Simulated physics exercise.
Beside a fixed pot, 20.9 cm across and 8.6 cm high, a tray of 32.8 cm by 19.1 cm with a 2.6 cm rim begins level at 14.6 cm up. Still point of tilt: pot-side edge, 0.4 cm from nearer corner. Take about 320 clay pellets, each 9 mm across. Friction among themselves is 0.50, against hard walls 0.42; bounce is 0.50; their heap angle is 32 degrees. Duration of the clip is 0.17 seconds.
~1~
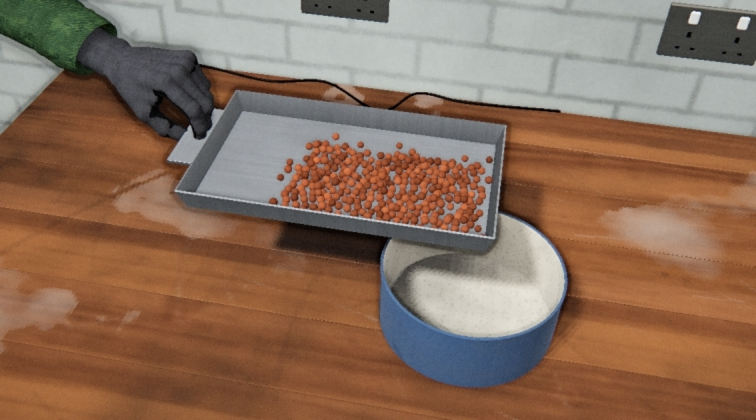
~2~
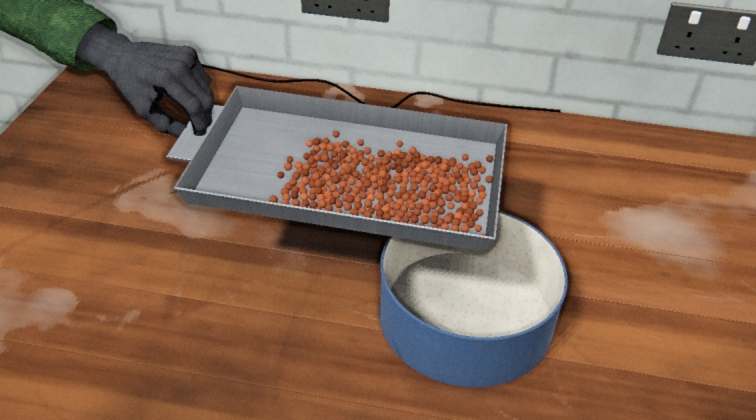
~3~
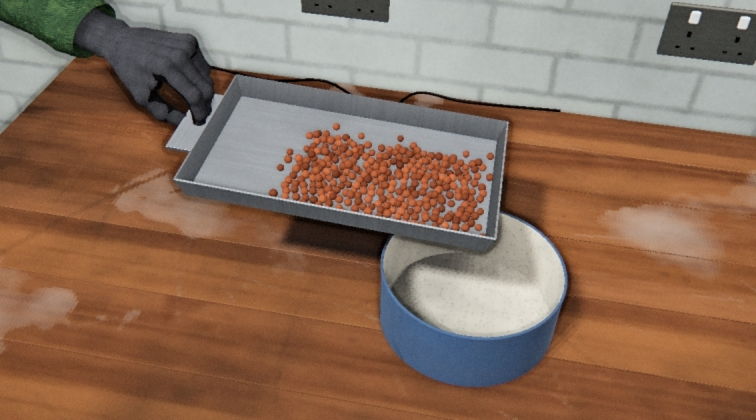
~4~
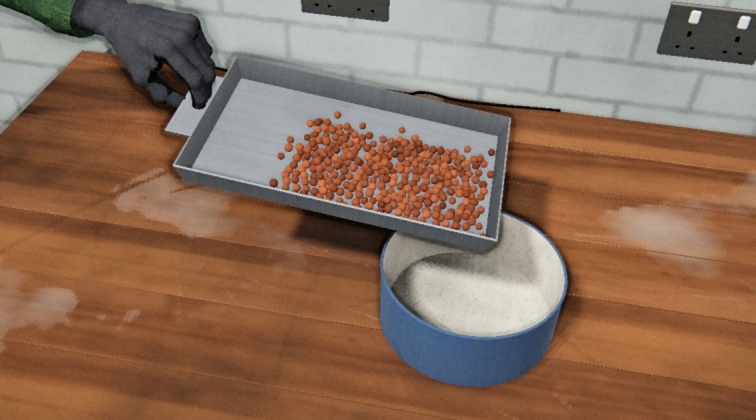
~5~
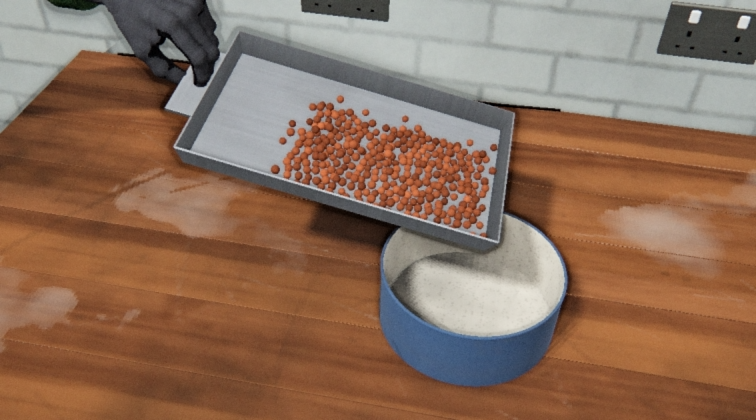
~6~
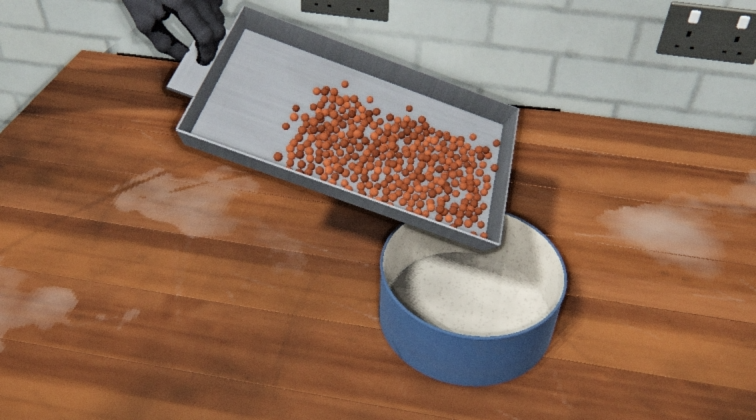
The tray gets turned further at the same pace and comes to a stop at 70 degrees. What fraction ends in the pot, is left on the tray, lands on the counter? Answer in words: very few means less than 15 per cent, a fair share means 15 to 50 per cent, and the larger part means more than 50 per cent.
Pot: A fair share. Tray: A fair share. Counter: A fair share.
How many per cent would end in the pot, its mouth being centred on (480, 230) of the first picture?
It would come to around 0 percent.
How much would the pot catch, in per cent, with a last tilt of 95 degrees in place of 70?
In that case, near 50 percent.
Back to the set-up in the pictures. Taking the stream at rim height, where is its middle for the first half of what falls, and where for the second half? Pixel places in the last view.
Near (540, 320) at first, near (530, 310) afterwards.
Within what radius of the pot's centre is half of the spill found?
22 cm.
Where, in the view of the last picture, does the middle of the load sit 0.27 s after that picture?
Look about (465, 156) in the last view.
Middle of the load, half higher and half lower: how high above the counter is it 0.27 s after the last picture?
Around 24 cm up.
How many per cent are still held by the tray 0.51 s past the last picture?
It works out to near 70 per cent of the load.
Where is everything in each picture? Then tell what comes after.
Tray tilt 0 degrees, front corners at (184, 187) and (487, 232); middle of the pieces at (383, 184); pot at (473, 266), in the first picture.
Tray tilt 1 degrees, front corners at (184, 184) and (488, 232); middle of the pieces at (384, 183), in the second picture.
Tray tilt 3 degrees, front corners at (183, 176) and (489, 233), lowest corner right front; middle of the pieces at (384, 178), in the third picture.
Tray tilt 8 degrees, front corners at (183, 162) and (490, 233), lowest corner right front; middle of the pieces at (385, 172), in the fourth picture.
Tray tilt 13 degrees, front corners at (184, 144) and (492, 235), lowest corner right front; middle of the pieces at (388, 163), in the fifth picture.
Tray tilt 19 degrees, front corners at (187, 127) and (494, 237), lowest corner right front; middle of the pieces at (391, 154); pot at (473, 265), in the sixth picture.
Then, 0.16 s after the last picture, tilt 46 degrees; the tray holds 100 %, the pot 0 %.
Then, 0.27 s after the last picture, tilt 64 degrees; the tray holds 100 %, the pot 0 %.
Then, 0.51 s after the last picture, tilt 70 degrees; the tray holds 70 %, the pot 5 %.
In the end, pot 40 %, tray 35 %, counter 25 %.
